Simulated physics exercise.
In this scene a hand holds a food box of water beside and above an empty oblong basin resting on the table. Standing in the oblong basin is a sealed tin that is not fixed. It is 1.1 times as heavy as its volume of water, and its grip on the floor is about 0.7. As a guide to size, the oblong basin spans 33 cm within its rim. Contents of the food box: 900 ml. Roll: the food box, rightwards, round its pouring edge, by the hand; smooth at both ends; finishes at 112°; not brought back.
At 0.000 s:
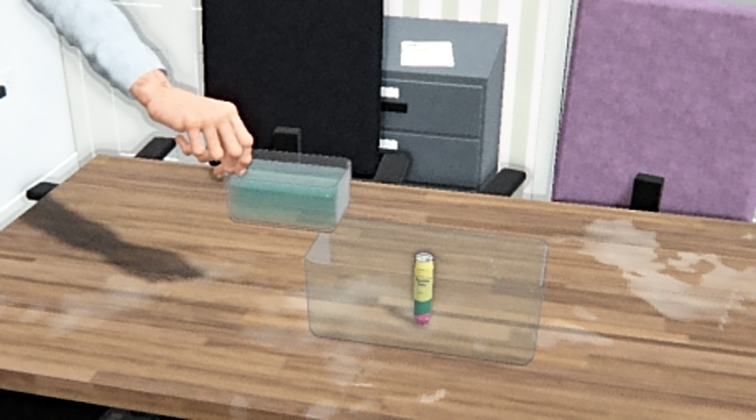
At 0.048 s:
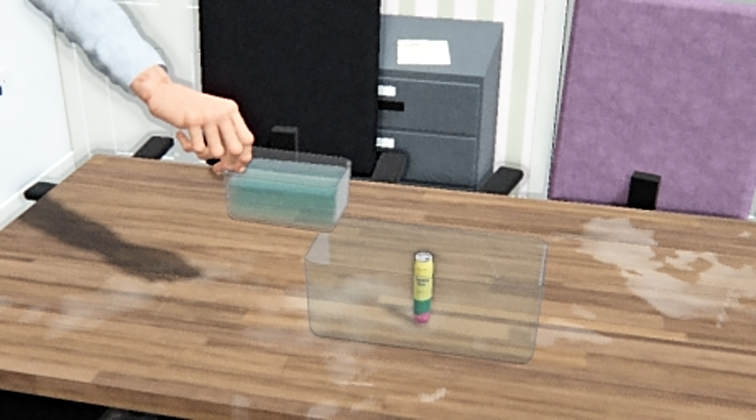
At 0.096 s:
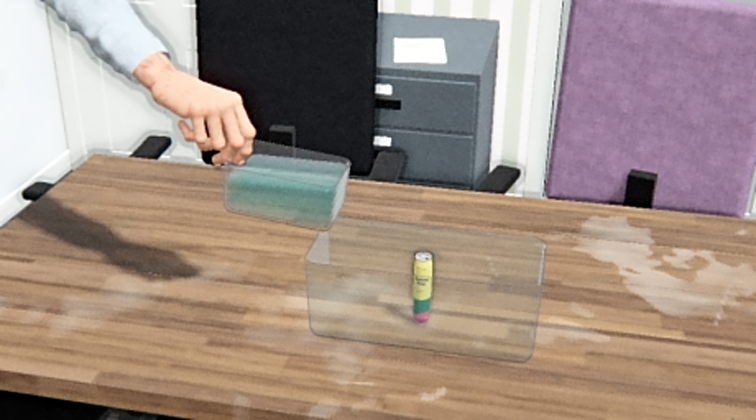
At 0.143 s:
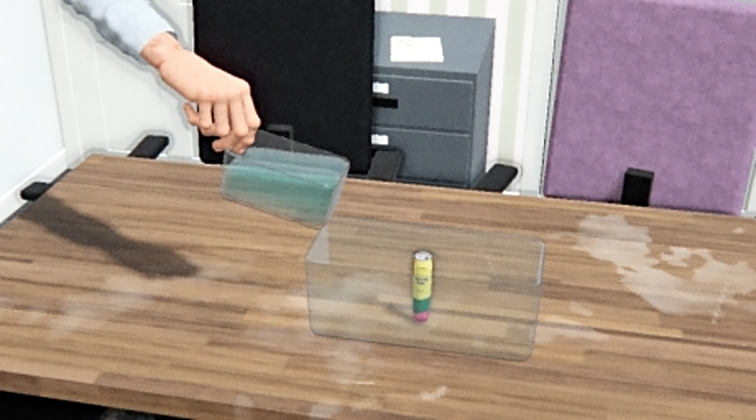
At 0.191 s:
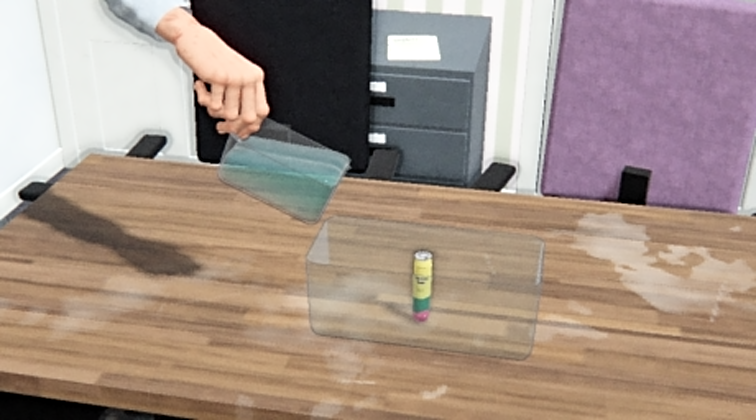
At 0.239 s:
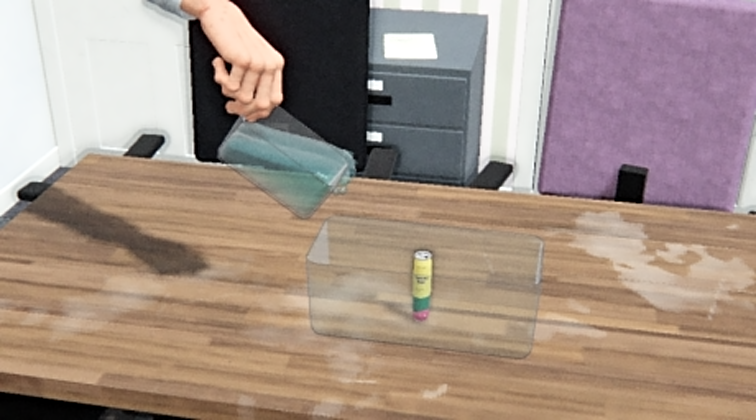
A hand steadily tilts a clear box of blue-green water beside an oblong basin.
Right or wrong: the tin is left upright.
Wrong.
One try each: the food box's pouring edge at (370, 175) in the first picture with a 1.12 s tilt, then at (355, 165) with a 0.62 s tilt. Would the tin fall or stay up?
Run one: It does not tip. Run two: It does not tip.
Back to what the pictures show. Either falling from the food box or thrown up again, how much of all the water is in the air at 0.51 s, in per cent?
Estimate: About 56 % of all of it.
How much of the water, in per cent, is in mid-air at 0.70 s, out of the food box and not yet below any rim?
Close to 7 in every hundred parts.
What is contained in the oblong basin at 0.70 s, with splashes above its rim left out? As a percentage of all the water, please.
Near 90 in a hundred.
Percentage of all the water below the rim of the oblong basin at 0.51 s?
Around 18%.
After 0.51 s the tilt is 102° and 25 per cent is still to pour; the tin stands where it began.
After 0.70 s the tilt is 112° and 2 per cent is still to pour; the tin leans 24°.
After 0.91 s the tilt is 112° and 0 per cent is still to pour; the tin lies on its side.
After 1.13 s the tilt is 112° and 0 per cent is still to pour; the tin lies on its side.
In the end the tin lies on its side.
